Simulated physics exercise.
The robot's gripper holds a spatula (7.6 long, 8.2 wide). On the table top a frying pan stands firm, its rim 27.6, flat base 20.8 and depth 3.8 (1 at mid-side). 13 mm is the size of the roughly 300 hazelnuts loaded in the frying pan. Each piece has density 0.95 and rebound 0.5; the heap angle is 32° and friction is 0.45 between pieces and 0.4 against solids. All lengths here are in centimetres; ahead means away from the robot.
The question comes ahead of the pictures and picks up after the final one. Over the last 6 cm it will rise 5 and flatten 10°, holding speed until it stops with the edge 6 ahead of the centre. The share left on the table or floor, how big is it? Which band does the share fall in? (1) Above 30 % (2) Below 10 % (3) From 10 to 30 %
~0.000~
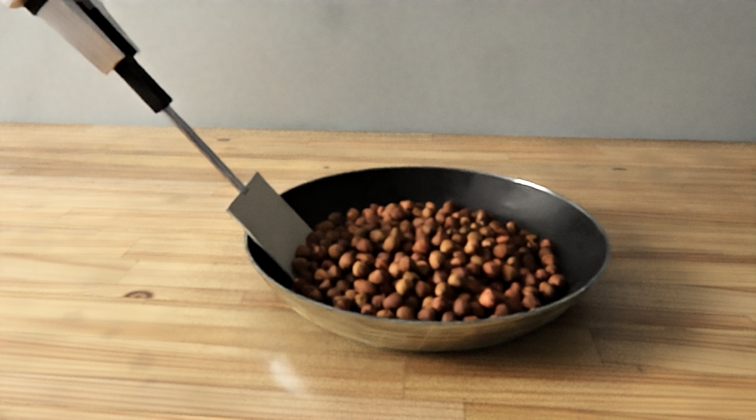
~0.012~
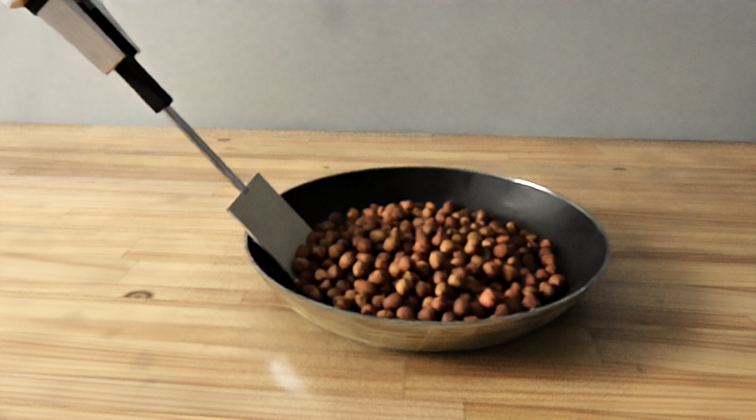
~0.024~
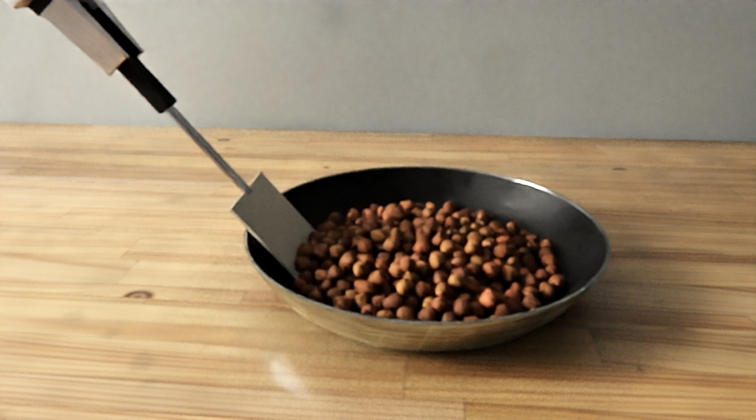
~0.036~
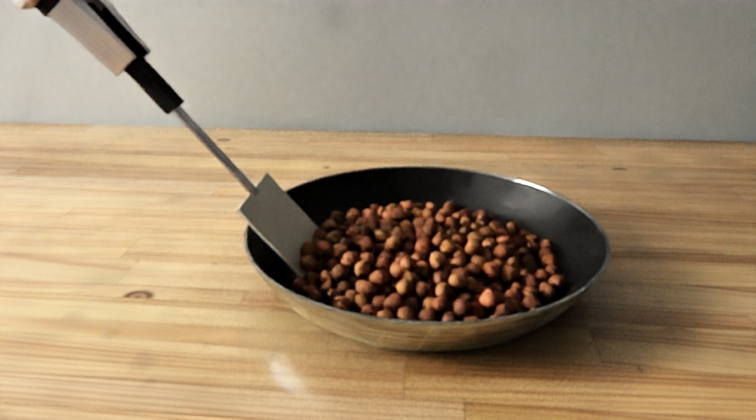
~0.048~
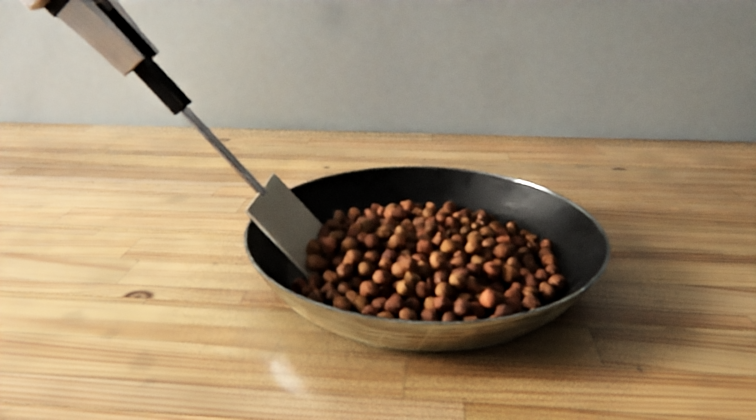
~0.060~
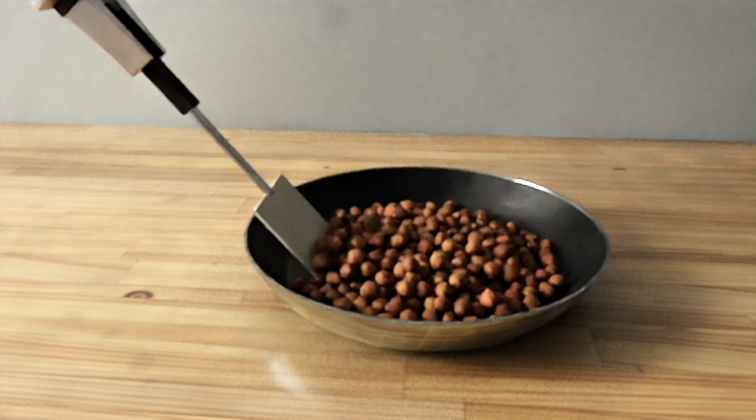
Below 10 % (2).
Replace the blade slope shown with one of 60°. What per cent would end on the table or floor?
That would leave close to 0 per cent on the table or floor.
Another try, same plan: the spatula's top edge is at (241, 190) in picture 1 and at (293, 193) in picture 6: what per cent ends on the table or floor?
15 per cent.
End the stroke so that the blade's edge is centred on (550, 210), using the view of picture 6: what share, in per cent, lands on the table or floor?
Approximately 10 per cent, I reckon.
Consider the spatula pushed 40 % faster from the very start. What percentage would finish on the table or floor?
I'd expect near 5 per cent.
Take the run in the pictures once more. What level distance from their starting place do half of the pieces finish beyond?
It comes to some 3 cm.
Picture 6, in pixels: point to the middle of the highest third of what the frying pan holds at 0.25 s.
It is centred close to (468, 235).
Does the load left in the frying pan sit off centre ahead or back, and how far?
Some 4.0 cm ahead of the centre.
By 0.15 s, sloping 50°, highest piece 4 above the table; 299 in the frying pan.
By 0.25 s, sloping 46°, highest piece 6 above the table; 299 in the frying pan.
By 0.50 s, sloping 40°, highest piece 4 above the table; 299 in the frying pan.
By 1.55 s, sloping 40°, highest piece 4 above the table; 299 in the frying pan.
Final count, 299 in the frying pan. That is 0 % on the table or floor.
